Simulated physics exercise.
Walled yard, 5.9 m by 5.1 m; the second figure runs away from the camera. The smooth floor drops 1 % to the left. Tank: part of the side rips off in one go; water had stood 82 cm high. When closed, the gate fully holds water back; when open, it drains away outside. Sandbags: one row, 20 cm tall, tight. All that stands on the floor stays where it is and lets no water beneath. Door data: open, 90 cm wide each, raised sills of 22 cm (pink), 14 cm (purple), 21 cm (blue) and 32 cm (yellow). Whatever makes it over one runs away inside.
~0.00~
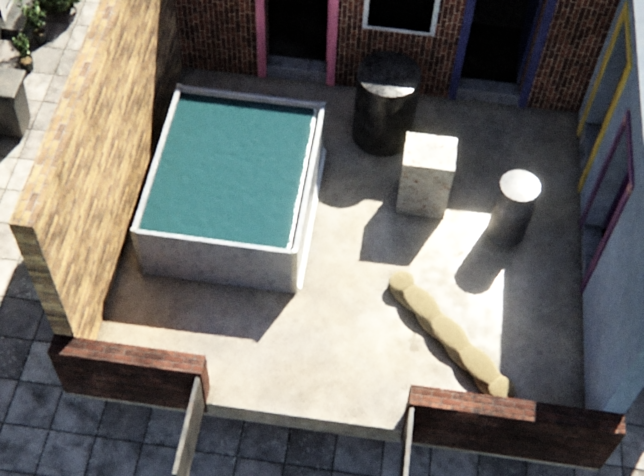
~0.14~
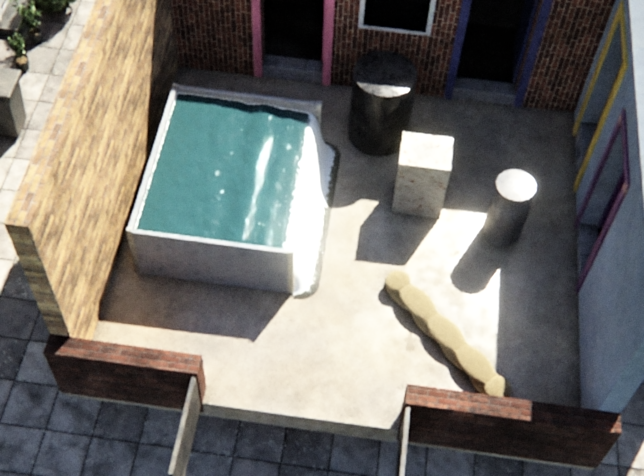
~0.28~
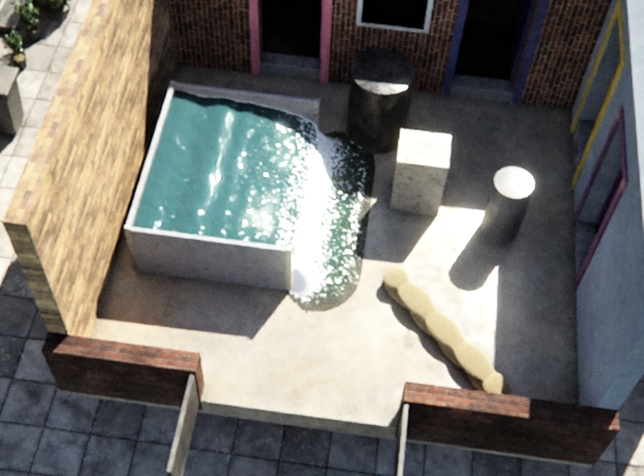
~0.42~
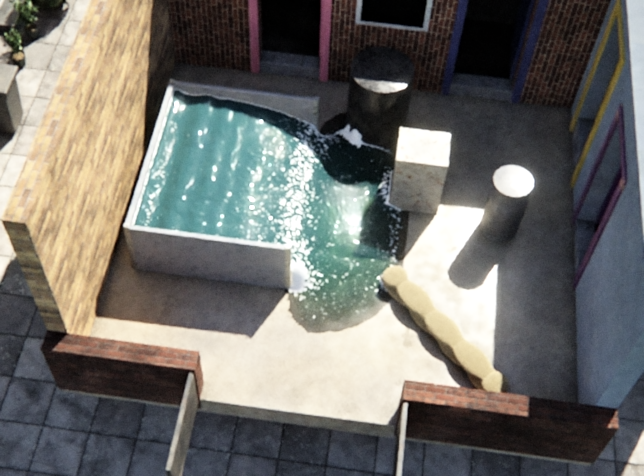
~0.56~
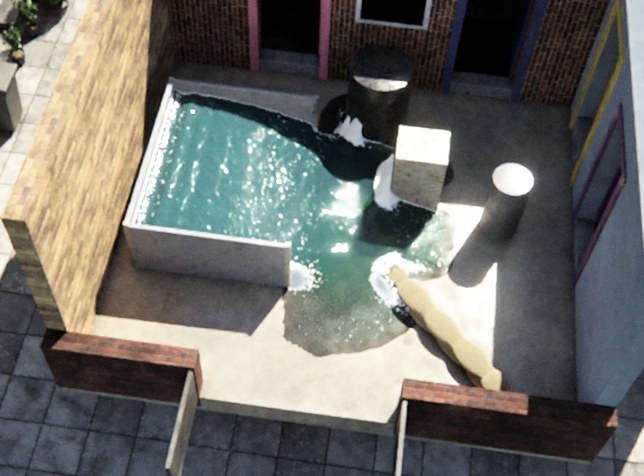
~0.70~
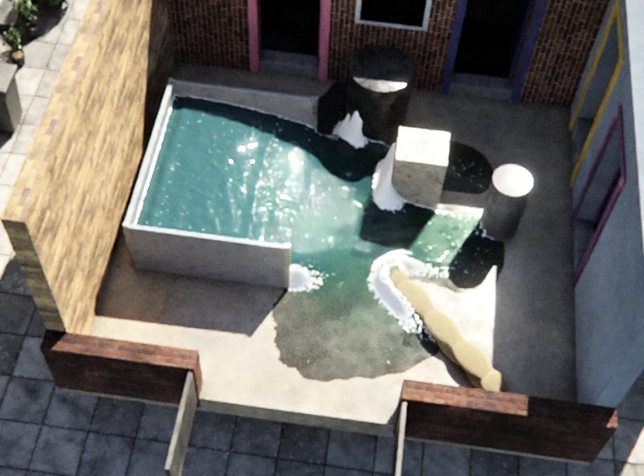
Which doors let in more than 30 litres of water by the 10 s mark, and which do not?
By then, the pink door does not, the purple door lets in more than that, the blue door does not, the yellow door does not.
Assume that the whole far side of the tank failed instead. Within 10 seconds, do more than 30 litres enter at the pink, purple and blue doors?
Log - pink: Threshold topped, purple: Threshold not reached, blue: Threshold not reached.
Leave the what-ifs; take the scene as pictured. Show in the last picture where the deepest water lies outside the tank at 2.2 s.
Around (567, 414).
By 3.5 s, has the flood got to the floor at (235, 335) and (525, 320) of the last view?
I'd call them spared and then drenched.
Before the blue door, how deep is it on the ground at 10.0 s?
I'd say close to 7.5 cm.
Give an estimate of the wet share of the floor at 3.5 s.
Close to 80 in a hundred parts are wet.
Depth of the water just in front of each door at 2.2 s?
In centimetres, the pink door has 10, the purple door 23, the blue door 13 and the yellow door 28.
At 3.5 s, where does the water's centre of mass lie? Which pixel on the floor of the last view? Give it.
It lies at roughly (393, 227) in pixels.
After 1.4 s water covers 55 % of the floor and is deepest (52 cm) near (368, 162); pink door 7 cm at the sill, 0 L in, purple door 5 cm at the sill, 31 L in, blue door 10 cm at the sill, 0 L in, yellow door 17 cm at the sill, 0 L in.
After 2.2 s water covers 70 % of the floor and is deepest (48 cm) near (567, 414); pink door 10 cm at the sill, 0 L in, purple door 23 cm at the sill, 97 L in, blue door 13 cm at the sill, 0 L in, yellow door 28 cm at the sill, 0 L in.
After 3.5 s water covers 80 % of the floor and is deepest (30 cm) near (505, 406); pink door 10 cm at the sill, 0 L in, purple door 18 cm at the sill, 140 L in, blue door 17 cm at the sill, 1 L in, yellow door 18 cm at the sill, 2 L in.
After 6.0 s water covers 90 % of the floor and is deepest (25 cm) near (175, 64); pink door 8 cm at the sill, 0 L in, purple door 12 cm at the sill, 174 L in, blue door 18 cm at the sill, 2 L in, yellow door 17 cm at the sill, 2 L in.
After 10.0 s water covers 95 % of the floor and is deepest (16 cm) near (172, 72); pink door 10 cm at the sill, 0 L in, purple door 6 cm at the sill, 174 L in, blue door 7 cm at the sill, 2 L in, yellow door 6 cm at the sill, 2 L in.
